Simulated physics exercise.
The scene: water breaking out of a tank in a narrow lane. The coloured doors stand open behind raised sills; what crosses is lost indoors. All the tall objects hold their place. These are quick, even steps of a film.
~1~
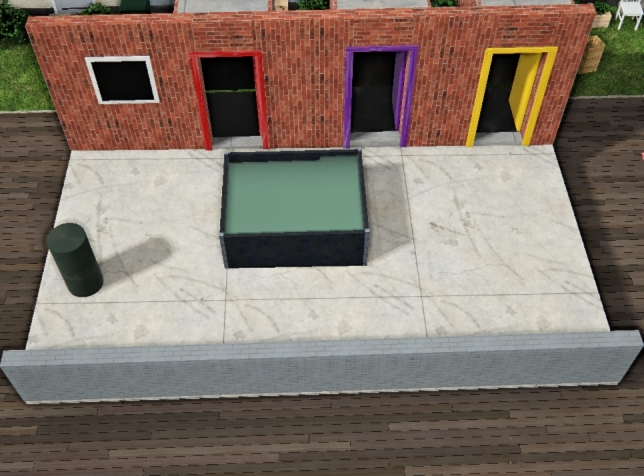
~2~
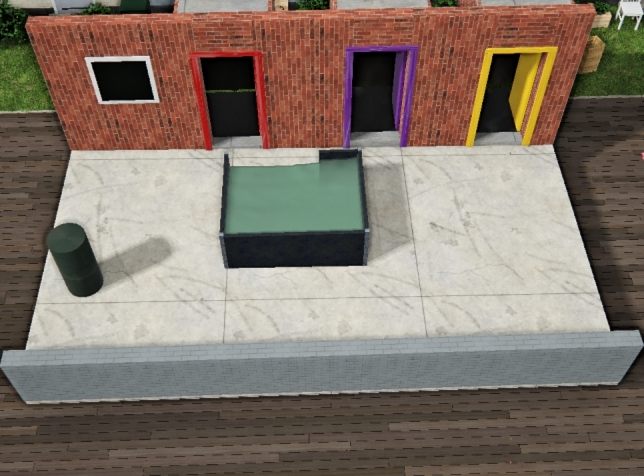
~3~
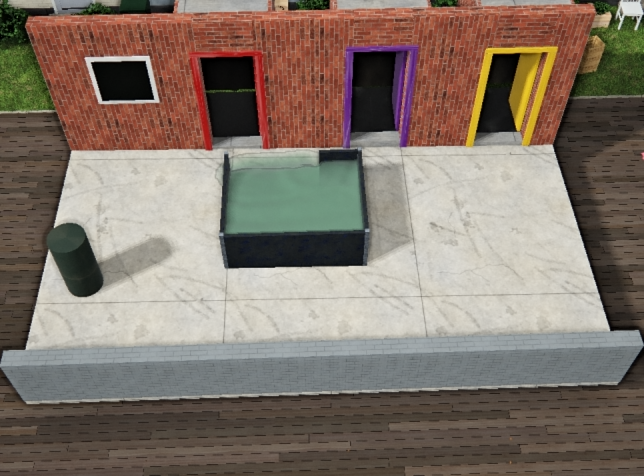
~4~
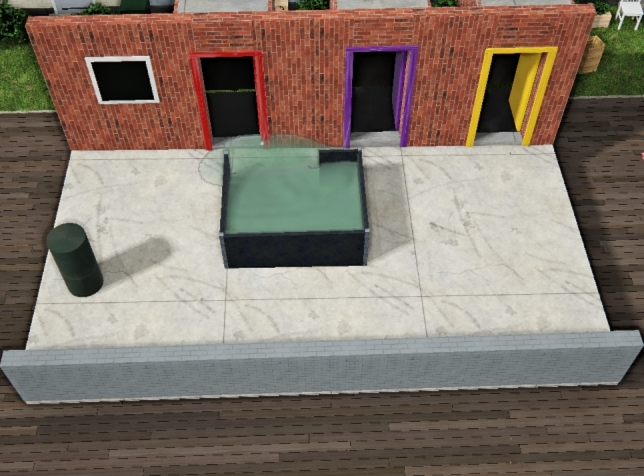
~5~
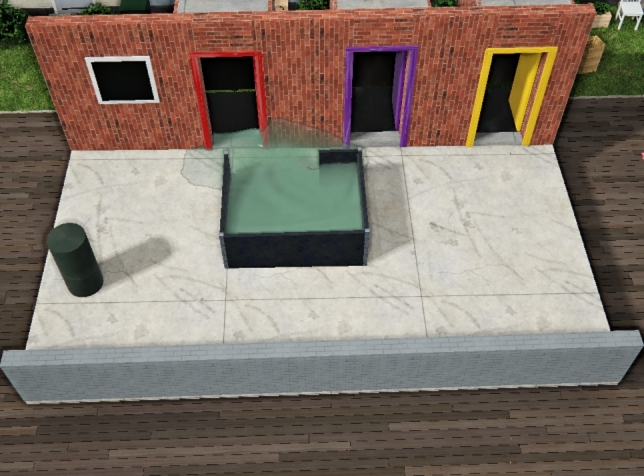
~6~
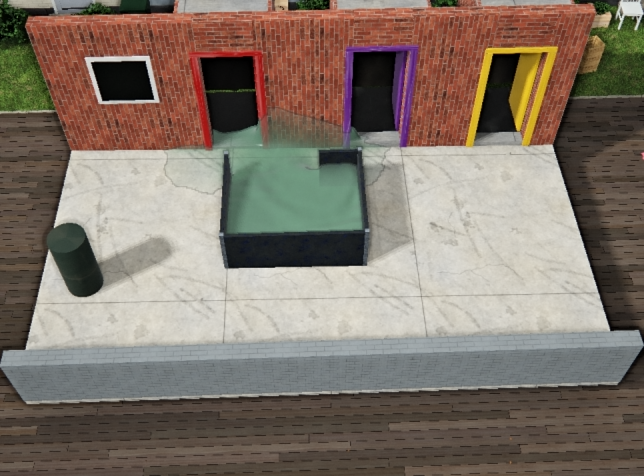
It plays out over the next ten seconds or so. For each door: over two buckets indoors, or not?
The purple door stays under that; the red door takes more than that; the yellow door stays under that.
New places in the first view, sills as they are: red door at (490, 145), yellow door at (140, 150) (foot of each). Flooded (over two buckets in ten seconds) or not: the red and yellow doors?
My reading: Red takes less, yellow stays under.
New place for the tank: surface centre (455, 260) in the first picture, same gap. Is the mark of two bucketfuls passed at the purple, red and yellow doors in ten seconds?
Then: The purple one lets more in, the red one takes less, the yellow one goes over.
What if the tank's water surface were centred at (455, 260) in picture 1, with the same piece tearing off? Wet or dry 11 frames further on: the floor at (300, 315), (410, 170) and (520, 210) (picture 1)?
In that order: No water, covered, clear.
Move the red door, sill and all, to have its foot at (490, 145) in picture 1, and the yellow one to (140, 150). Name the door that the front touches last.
That is the red door.
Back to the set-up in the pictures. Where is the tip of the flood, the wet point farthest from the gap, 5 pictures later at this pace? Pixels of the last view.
I would point to (489, 148).
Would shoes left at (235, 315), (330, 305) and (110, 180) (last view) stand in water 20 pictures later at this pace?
In that order: Not flooded, no water, awash.
A moment on, water covers 20 % of the floor; the purple door under two buckets in, the red door far over two buckets in, the yellow door not reached.
Next, water covers 40 % of the floor; the purple door under two buckets in, the red door far over two buckets in, the yellow door wet at the sill, nothing in.
Then, water covers 45 % of the floor; the purple door under two buckets in, the red door far over two buckets in, the yellow door wet at the sill, nothing in.
Later, water covers 45 % of the floor; the purple door under two buckets in, the red door far over two buckets in, the yellow door wet at the sill, nothing in.
In the end, water covers 40 % of the floor; the purple door under two buckets in, the red door far over two buckets in, the yellow door wet at the sill, nothing in.
